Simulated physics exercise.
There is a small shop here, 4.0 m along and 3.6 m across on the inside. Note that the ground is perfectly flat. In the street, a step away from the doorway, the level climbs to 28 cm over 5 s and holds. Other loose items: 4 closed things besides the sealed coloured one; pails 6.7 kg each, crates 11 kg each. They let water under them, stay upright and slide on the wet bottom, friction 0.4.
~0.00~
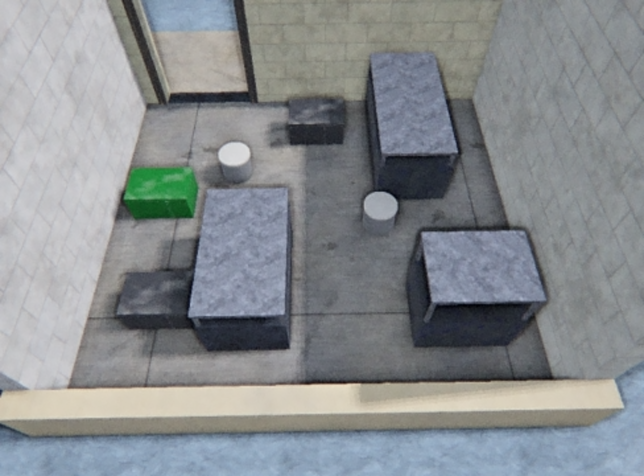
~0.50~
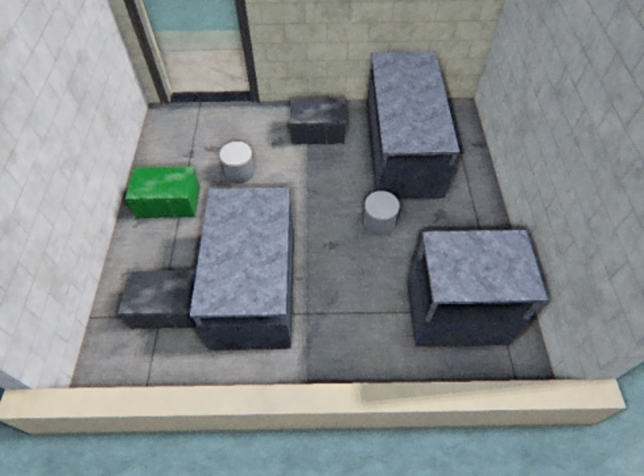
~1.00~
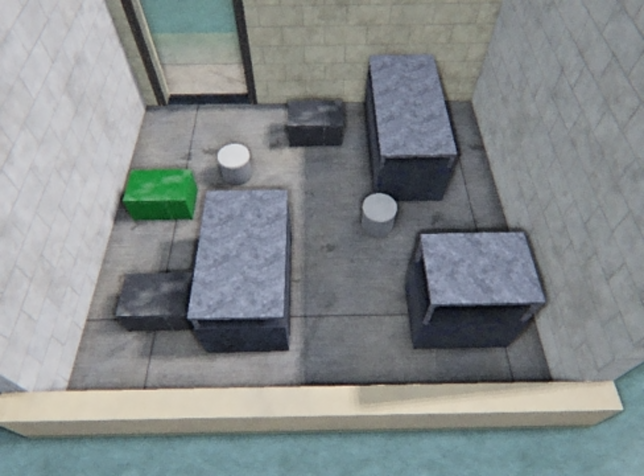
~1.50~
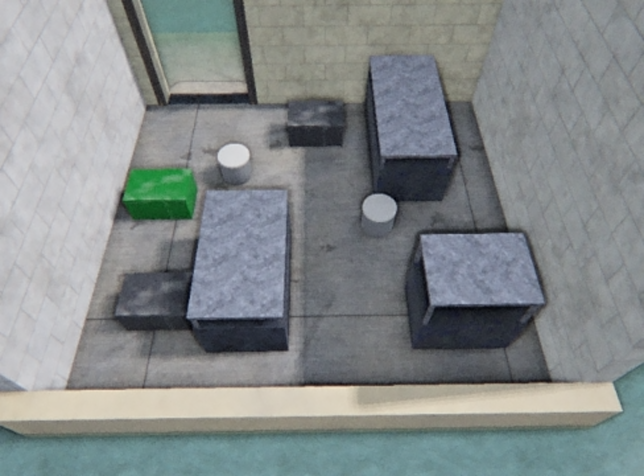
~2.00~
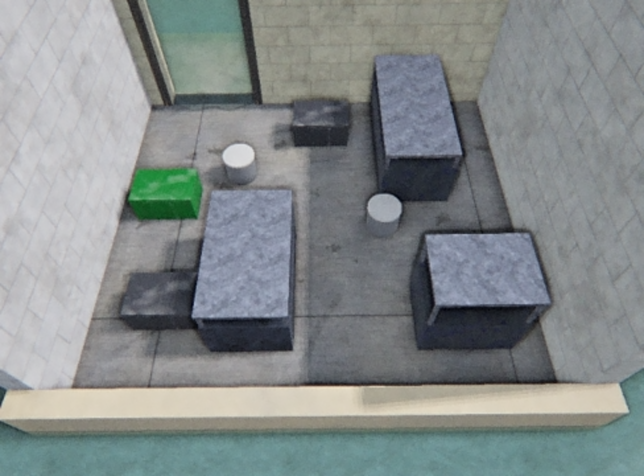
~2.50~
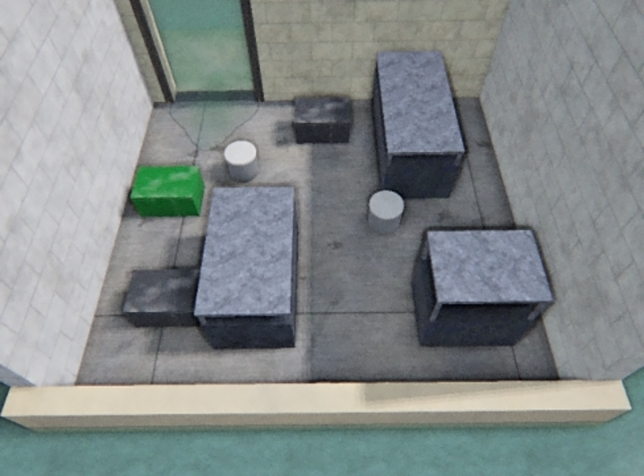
To begin with, a small shop with a green crate, dark crates, pale pails and grey-topped blocks stands dry, with bluish water outside. The water beyond the doorway turns greener and rises against it, then a thin sheet spreads onto the floor just inside, while the crates and pails stay put.
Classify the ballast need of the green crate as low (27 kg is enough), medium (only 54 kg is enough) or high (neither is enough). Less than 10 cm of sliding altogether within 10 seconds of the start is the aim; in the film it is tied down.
High.
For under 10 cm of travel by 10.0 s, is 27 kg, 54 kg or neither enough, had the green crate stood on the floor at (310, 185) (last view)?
So heavier weight required.
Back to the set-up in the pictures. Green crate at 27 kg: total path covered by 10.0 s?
Close to 200 centimetres all told.
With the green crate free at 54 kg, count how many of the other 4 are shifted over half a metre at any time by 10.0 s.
Total: 3.
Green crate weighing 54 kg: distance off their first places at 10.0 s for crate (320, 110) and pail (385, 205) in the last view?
In turn: 50 cm, 120 cm.
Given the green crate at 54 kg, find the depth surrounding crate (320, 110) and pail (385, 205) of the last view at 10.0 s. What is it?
Roughly 8 and 14 cm.
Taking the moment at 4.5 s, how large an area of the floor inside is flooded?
4.5 m2.
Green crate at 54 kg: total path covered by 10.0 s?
I'd put it near 120 cm in all.
After 3.5 s the green crate would be 0 cm from its start with 27 kg and 0 cm from its start with 54 kg; 3 cm of water round it then.
After 4.5 s the green crate would be 14 cm from its start with 27 kg and 0 cm from its start with 54 kg; 8 cm of water round it then.
After 7.0 s the green crate would be 145 cm from its start with 27 kg and 34 cm from its start with 54 kg; 11 cm of water round it then.
After 10.0 s the green crate would be 152 cm from its start with 27 kg and 110 cm from its start with 54 kg; 20 cm of water round it then.
